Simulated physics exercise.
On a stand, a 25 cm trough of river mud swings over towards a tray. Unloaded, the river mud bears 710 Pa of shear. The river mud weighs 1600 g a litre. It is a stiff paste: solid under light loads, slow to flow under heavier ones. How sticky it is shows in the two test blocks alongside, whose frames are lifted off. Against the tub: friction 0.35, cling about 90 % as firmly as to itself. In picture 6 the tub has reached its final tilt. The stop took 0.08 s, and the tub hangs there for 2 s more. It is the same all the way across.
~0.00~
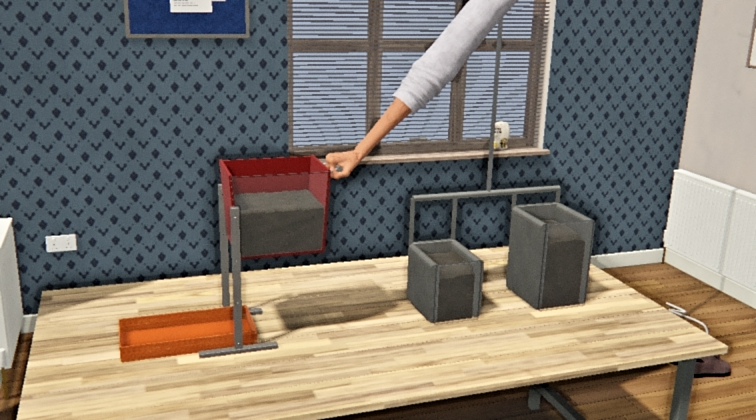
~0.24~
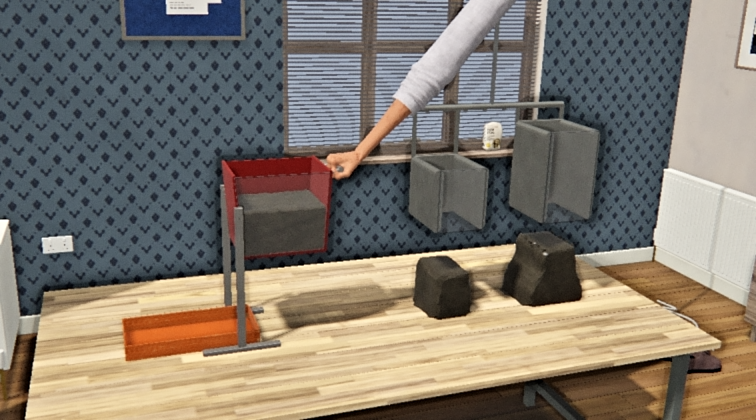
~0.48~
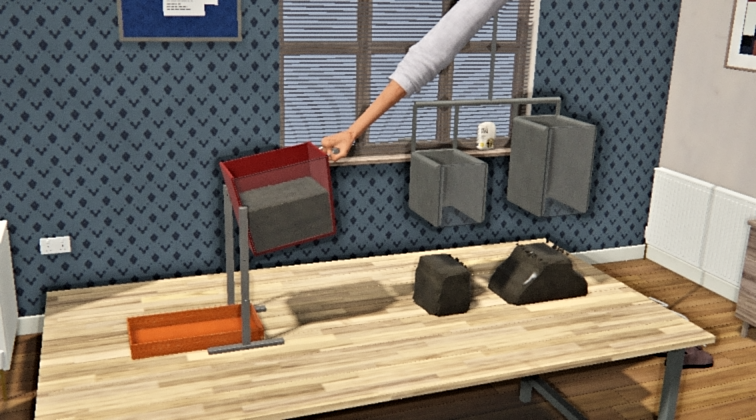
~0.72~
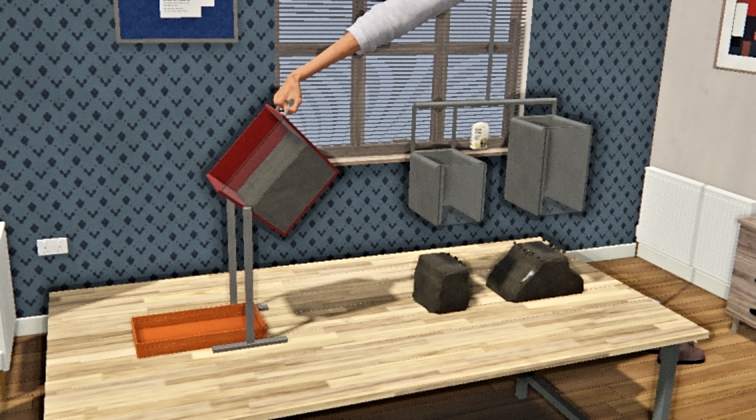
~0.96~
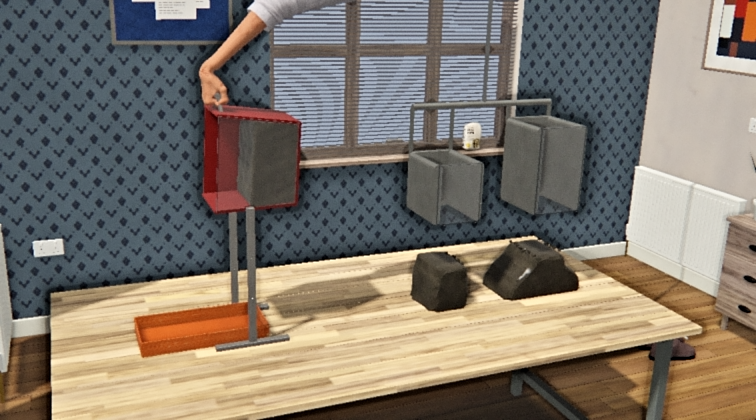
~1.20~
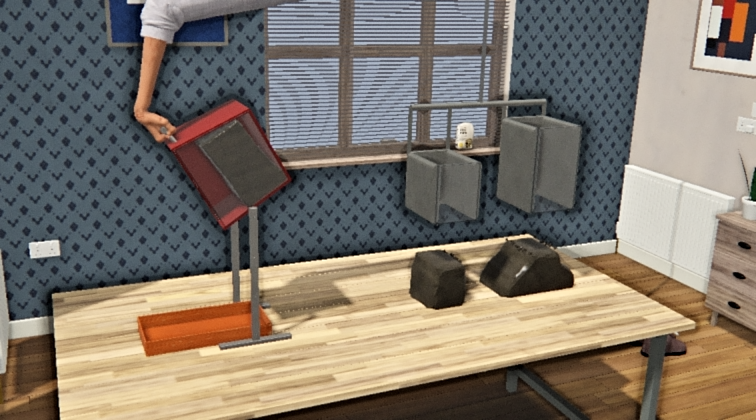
Two grey moulds lifting off dark mud blocks, the right block slumping, then a hand tilting a red tub leftward above an orange tray.
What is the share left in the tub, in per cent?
Close to 0 per cent.
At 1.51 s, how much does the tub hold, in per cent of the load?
Some 6 per cent.
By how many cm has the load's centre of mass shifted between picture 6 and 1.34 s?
About 12 cm.
After 1.34 s, the tub is at 119 degrees and holds 77 %.
After 1.51 s, the tub is at 119 degrees and holds 6 %.
After 1.68 s, the tub is at 119 degrees and holds 0 %.
After 1.85 s, the tub is at 119 degrees and holds 0 %.
After 3.20 s, at the end, the tub is at 119 degrees and holds 0 %.
